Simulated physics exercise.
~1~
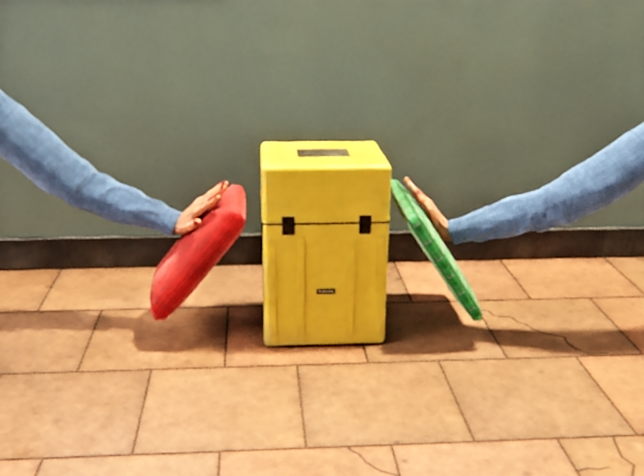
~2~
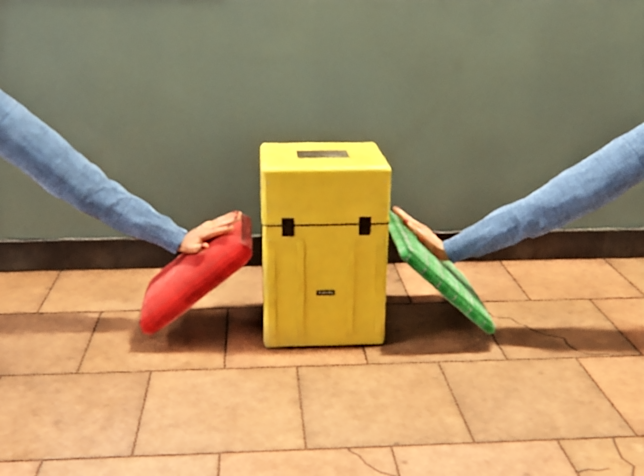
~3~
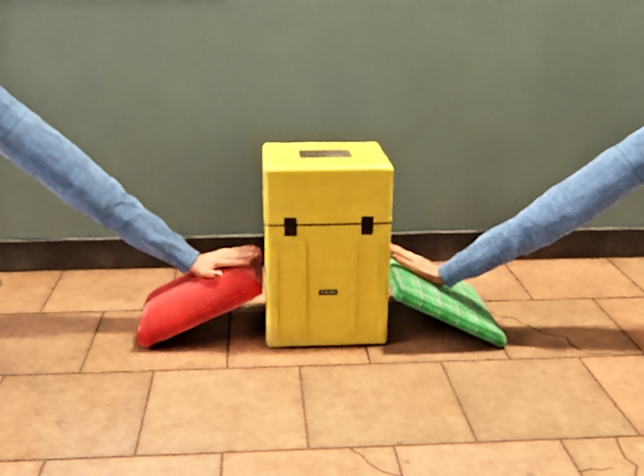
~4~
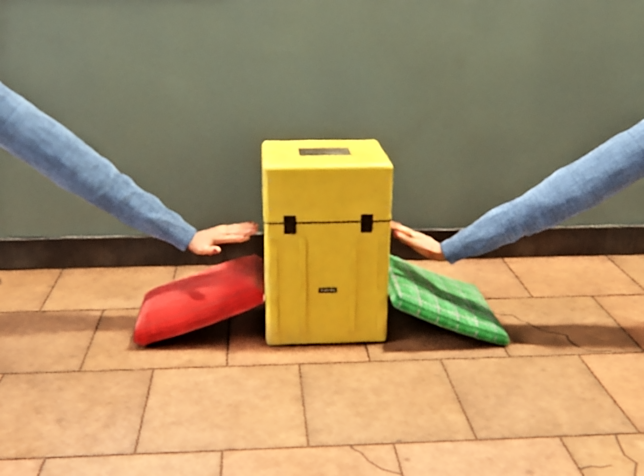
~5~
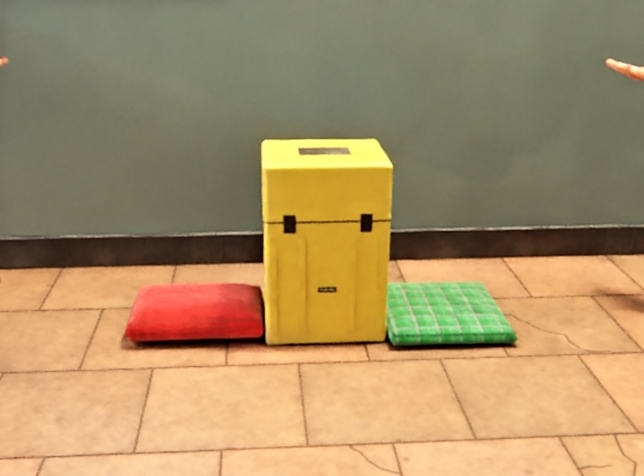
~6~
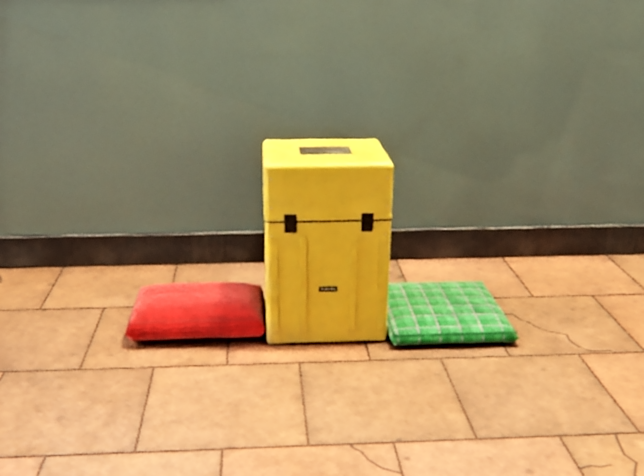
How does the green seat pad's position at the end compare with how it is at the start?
At the start the green seat pad is held at a steep slant against the right side of the yellow chest. By the end it is lower and slightly farther right, lying flat on the floor beside the chest.
